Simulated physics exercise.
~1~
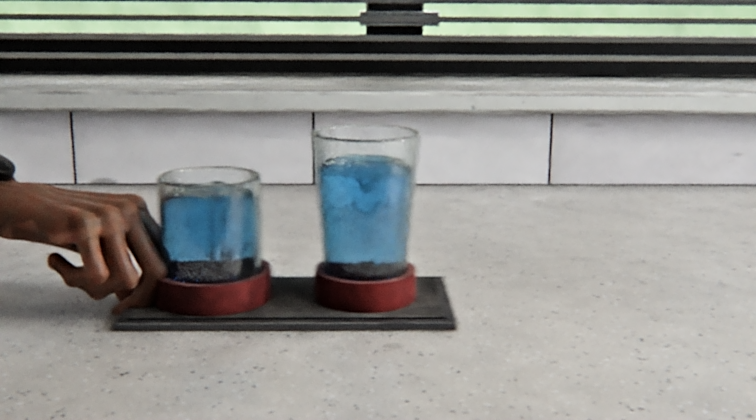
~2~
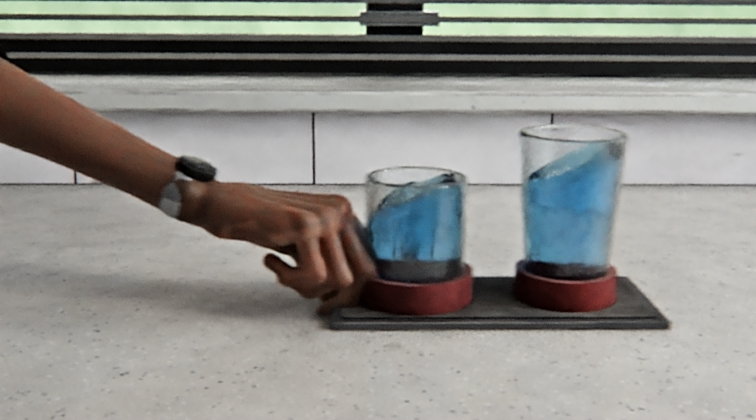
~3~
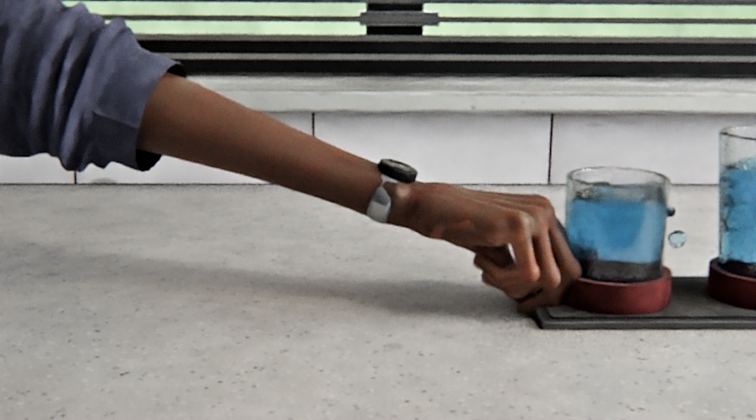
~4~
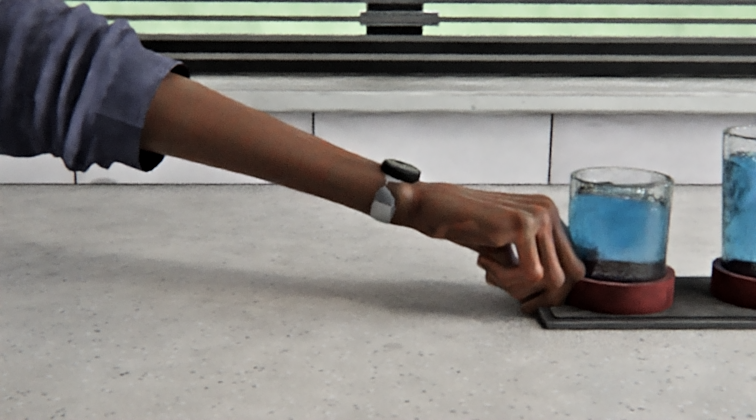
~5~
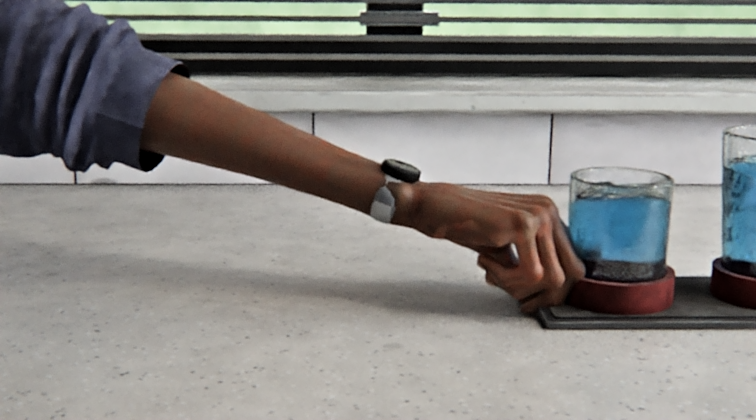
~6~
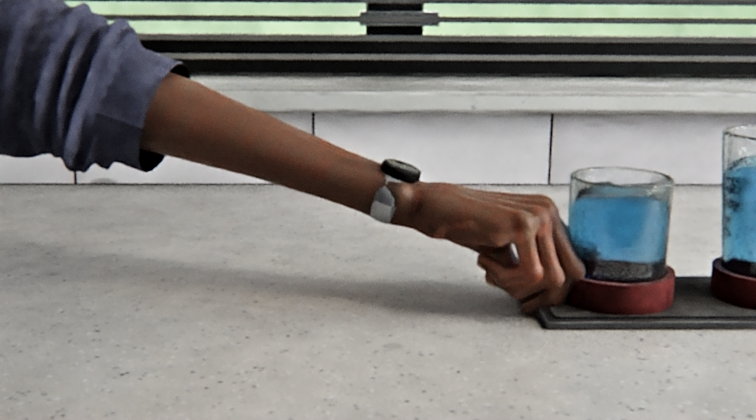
On a pale speckled counter, a hand pushed a dark tray holding two open glasses of blue water to the right, the water tilting and a little splashing from the shorter one as it stopped, before the tray stayed still with the hand on it.
